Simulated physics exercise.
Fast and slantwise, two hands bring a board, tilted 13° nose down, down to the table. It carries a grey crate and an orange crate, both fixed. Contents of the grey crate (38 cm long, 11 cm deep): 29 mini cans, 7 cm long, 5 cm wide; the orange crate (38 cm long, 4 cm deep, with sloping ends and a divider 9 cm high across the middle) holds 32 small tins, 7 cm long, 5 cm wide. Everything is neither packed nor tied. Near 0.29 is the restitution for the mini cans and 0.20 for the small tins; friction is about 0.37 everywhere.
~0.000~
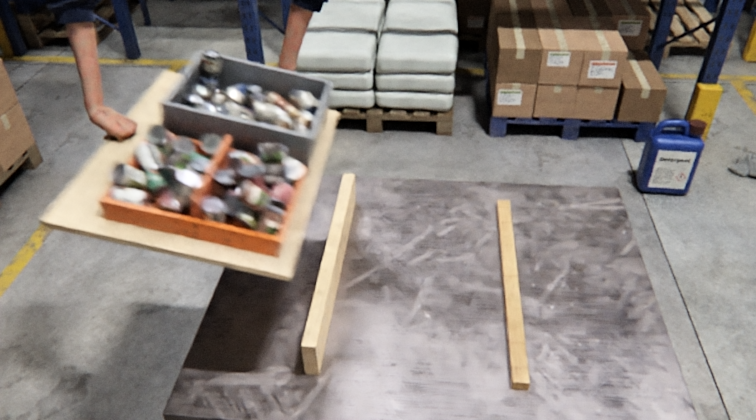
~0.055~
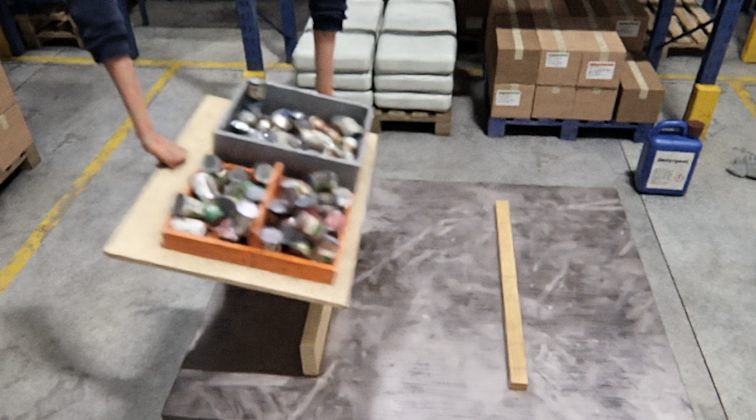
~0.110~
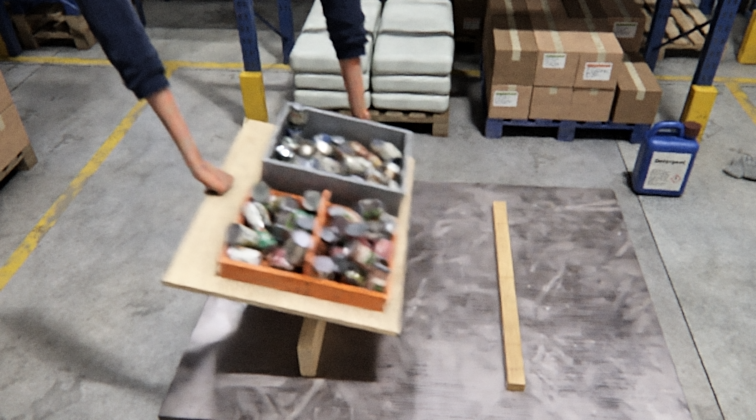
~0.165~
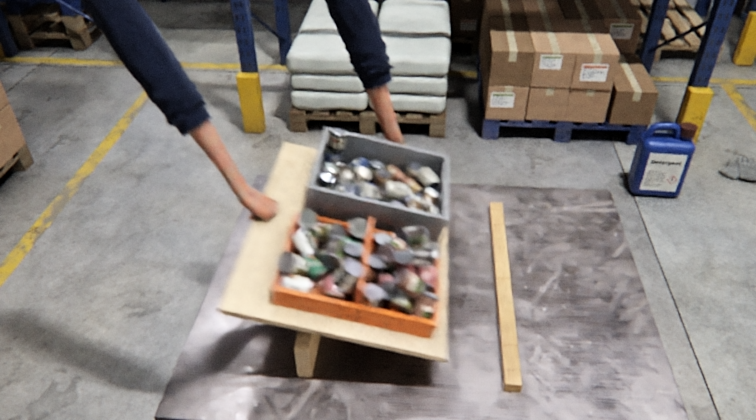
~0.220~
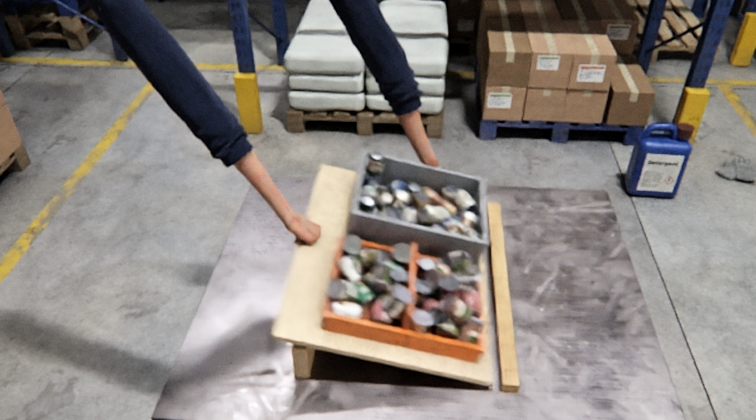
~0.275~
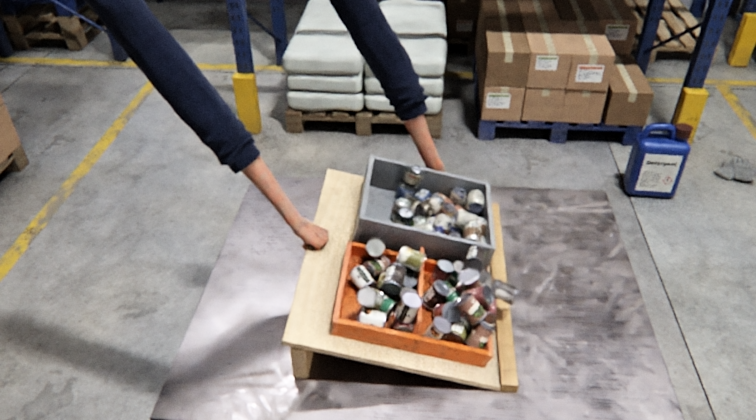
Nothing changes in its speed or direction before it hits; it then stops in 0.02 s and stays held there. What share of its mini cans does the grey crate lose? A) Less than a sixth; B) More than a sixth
(A) Less than a sixth.
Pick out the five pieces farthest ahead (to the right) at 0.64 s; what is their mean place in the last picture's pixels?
About (593, 309).
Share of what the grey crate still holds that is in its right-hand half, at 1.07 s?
Close to 70 in every hundred.
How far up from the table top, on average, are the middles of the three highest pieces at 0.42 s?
Their middles average near 24 cm high.
After 0.42 s, grey crate 29 in, 0 out and orange crate 28 in, 4 out.
After 0.64 s, grey crate 28 in, 1 out and orange crate 24 in, 8 out.
Outcome (at 1.07 s), grey crate 28 in, 1 out and orange crate 24 in, 8 out. Asked share, 1 of 29, 3 per cent.
